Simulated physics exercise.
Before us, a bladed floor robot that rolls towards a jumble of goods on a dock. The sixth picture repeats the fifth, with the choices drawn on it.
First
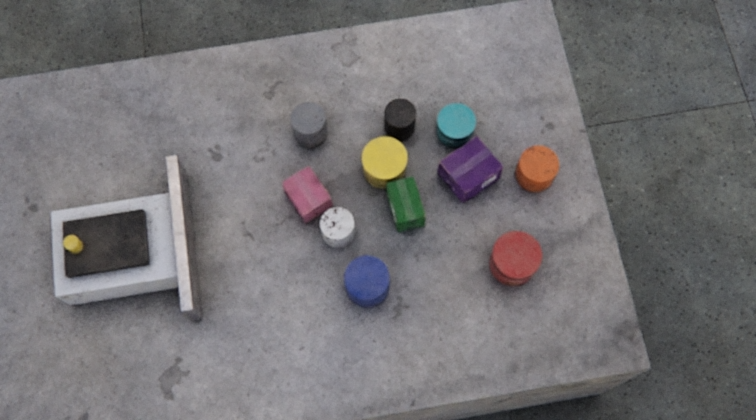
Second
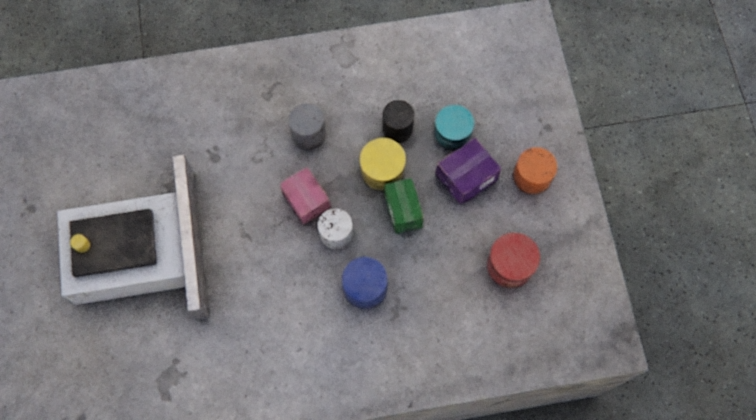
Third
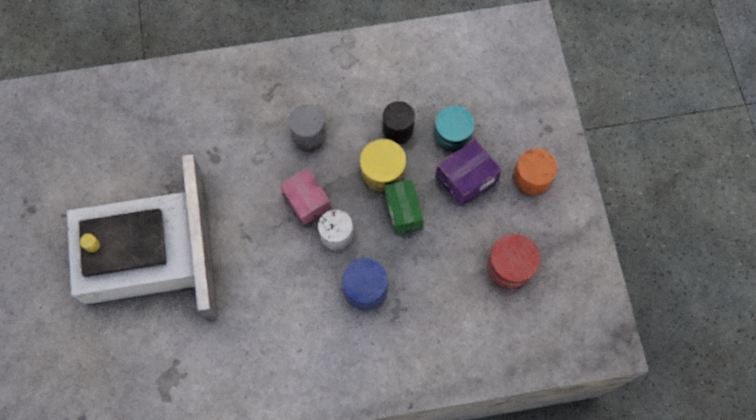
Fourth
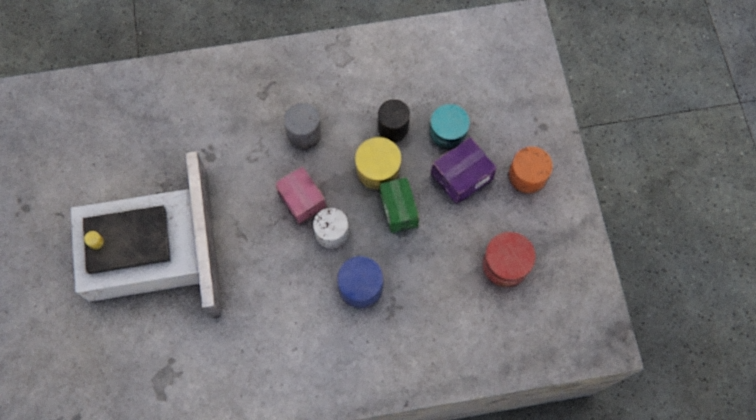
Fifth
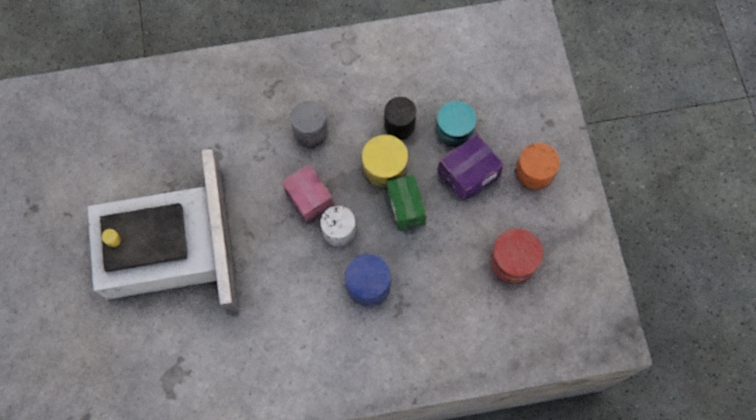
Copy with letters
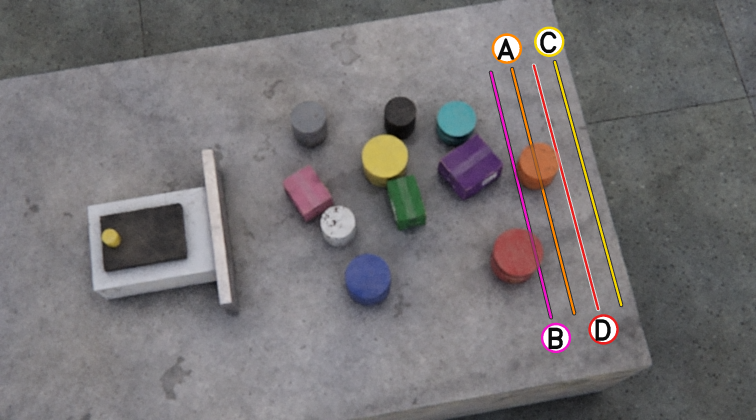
A white, bladed robot with a dark top rolled slowly a short way right across a grey slab, towards a scattered group of colourful canisters and boxes, which stayed where they were.
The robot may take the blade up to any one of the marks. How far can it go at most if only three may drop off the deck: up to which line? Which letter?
No farther than A.
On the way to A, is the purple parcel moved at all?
Yes.
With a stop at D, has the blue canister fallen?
No.
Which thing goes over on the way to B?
The orange canister.
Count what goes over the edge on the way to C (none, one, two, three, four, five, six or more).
By then, six or more.
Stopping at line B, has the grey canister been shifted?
No.
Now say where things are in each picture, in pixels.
In the first picture, green parcel (405, 204); white canister (338, 228); orange canister (537, 169).
In the second picture, robot (119, 241); black canister (398, 121).
In the third picture, robot (129, 241); purple parcel (468, 172).
In the fourth picture, robot (133, 238); red pail (508, 260).
In the fifth picture, robot (150, 236); pink box (308, 193); grey canister (310, 124); green parcel (406, 203).
On the copy, A at (542, 185); B at (519, 189); C at (586, 178); D at (564, 181).
On A. First, robot (270, 215); blue canister (377, 279); yellow pail (390, 161).
Then, robot (389, 195); orange canister (550, 165); red pail (539, 253).
Finally, robot (481, 180); red pail over the edge; orange canister over the edge; three fallen.
By contrast, B is within the limit but short; C drops eight; D drops four.
